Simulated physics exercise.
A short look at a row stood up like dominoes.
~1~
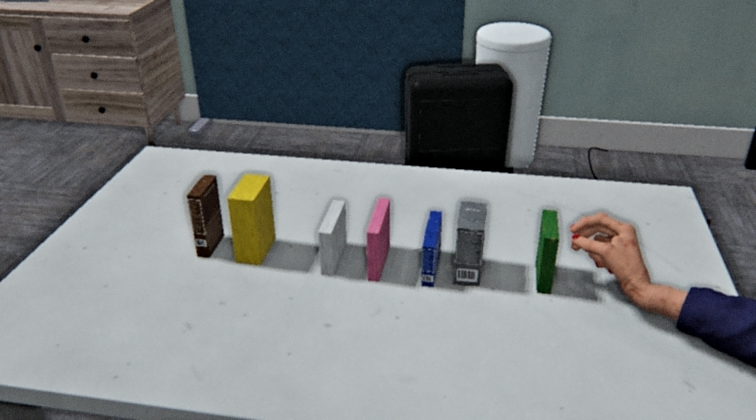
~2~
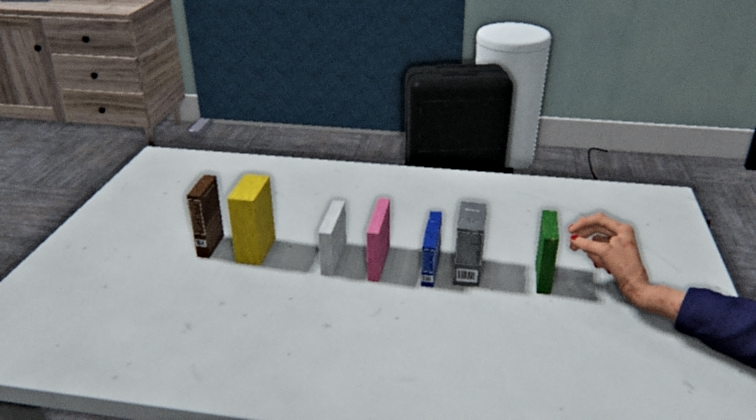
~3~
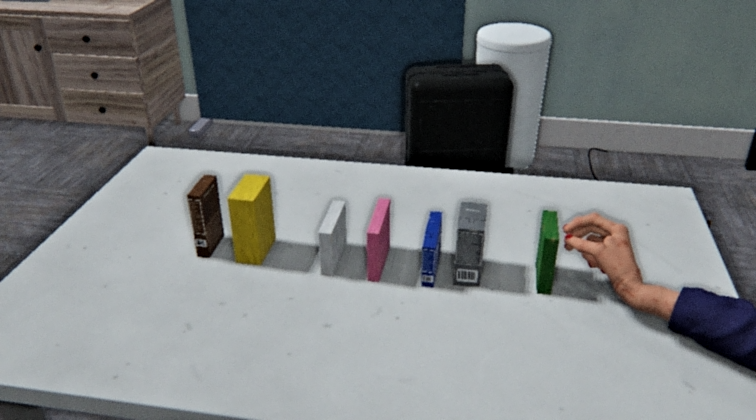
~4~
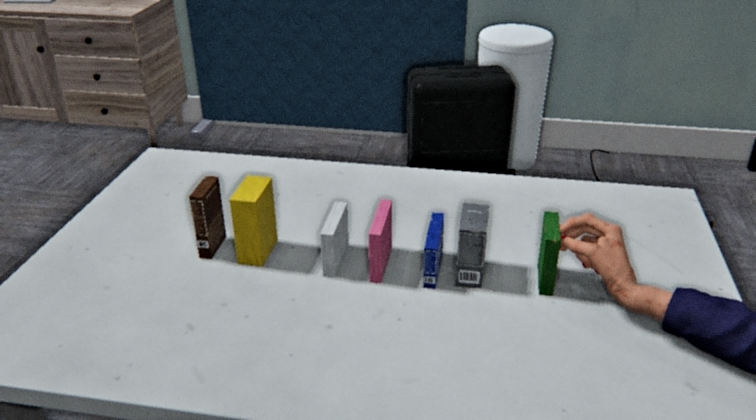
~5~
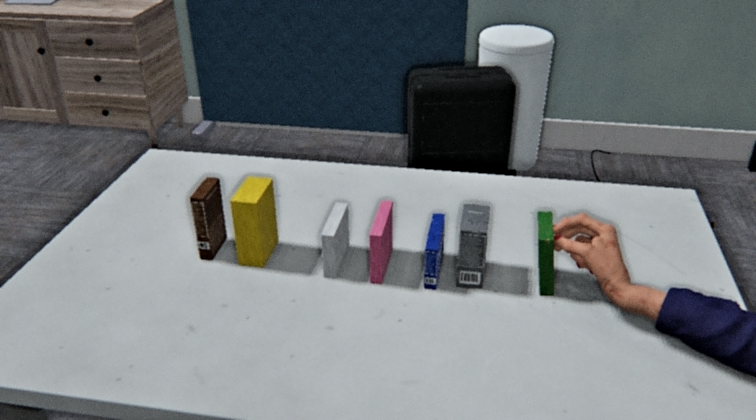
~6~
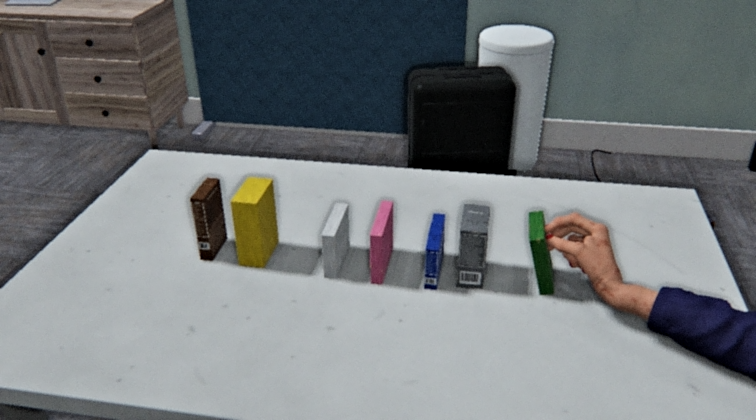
The clip shows seven upright pieces in a spaced row on a white table, brown, yellow, white, pink, blue, grey and green, as a hand at right moves left to the green board and tilts it slightly leftward.
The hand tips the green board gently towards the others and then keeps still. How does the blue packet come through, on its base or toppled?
The blue packet stays upright.
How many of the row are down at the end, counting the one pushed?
In all, 1.
Then, 0.20 s past the last view, green board 57° over.
Then, 0.30 s past the last view, green board 90° over; grey packet displaced a little.
Finally, all 5 still in place. Final places as the last picture's camera would see them, blue packet near (435, 251).
